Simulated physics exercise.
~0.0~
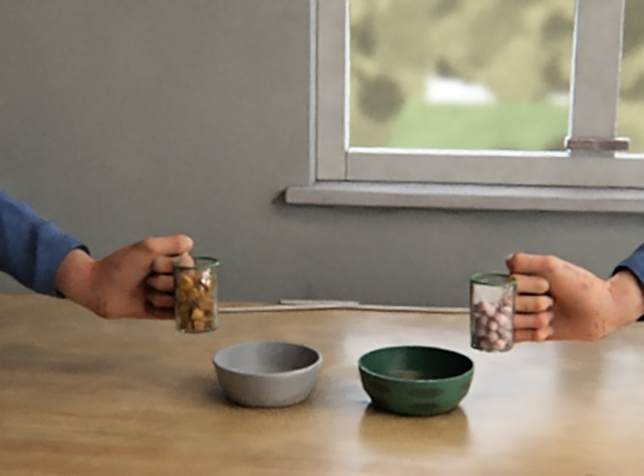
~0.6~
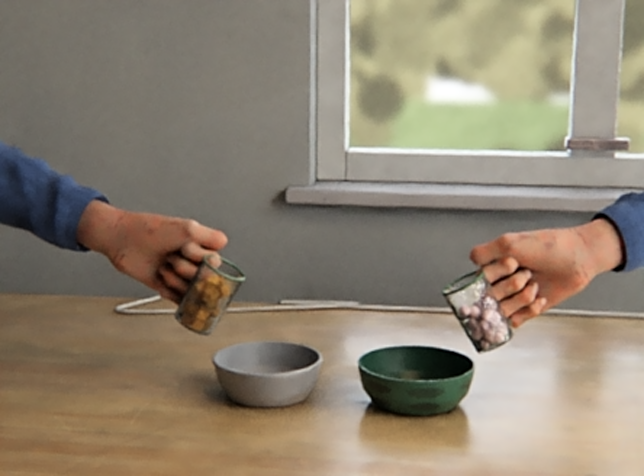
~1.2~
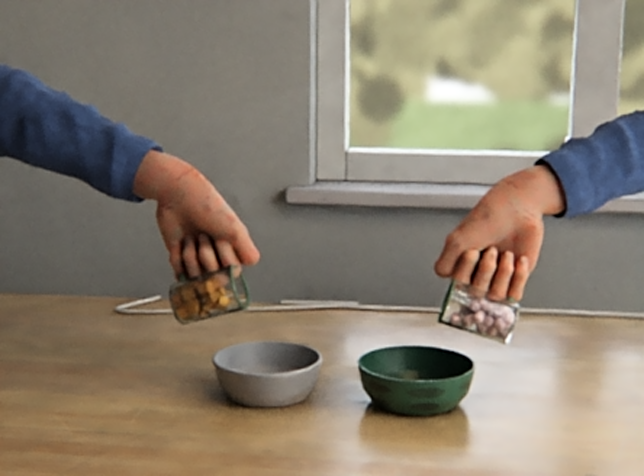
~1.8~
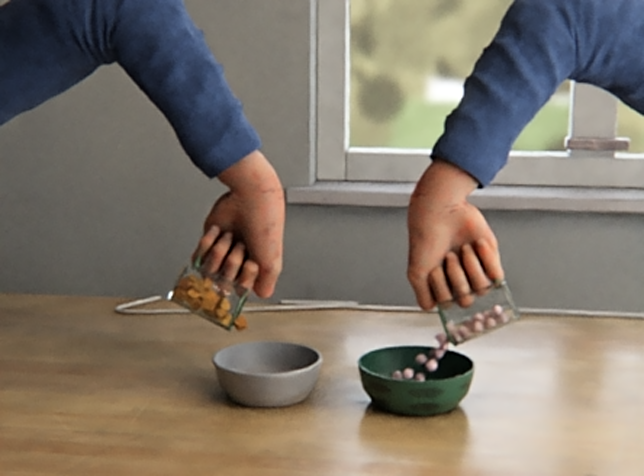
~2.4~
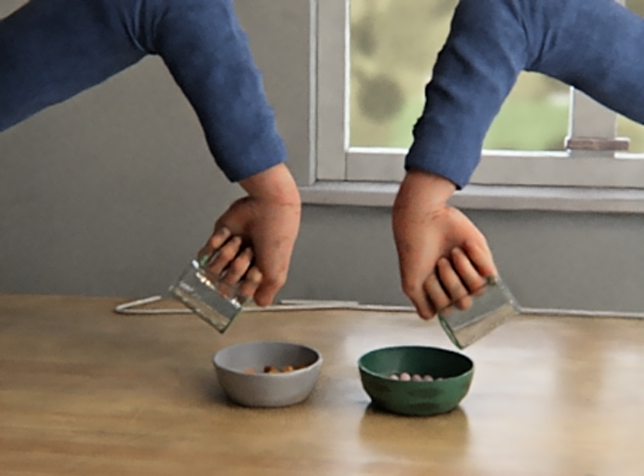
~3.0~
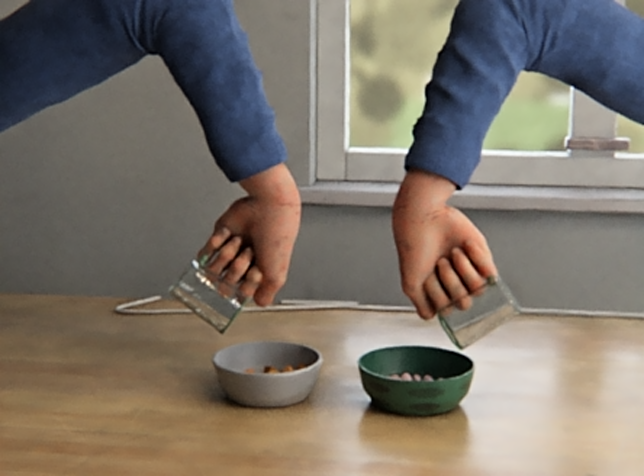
A wooden table stands before a grey wall with a window at the upper right, seen from the front by a still camera. Two blue-sleeved arms hold clear cups, the left filled with golden-brown pieces above a grey bowl, the right with pale pinkish balls above a green bowl. The hands move inward and tip the cups onto their sides. The pale balls begin tumbling into the green bowl slightly ahead of the brown pieces, which then drop into the grey one. Both emptied cups stay tilted overhead, with everything resting inside the bowls and nothing spilled.
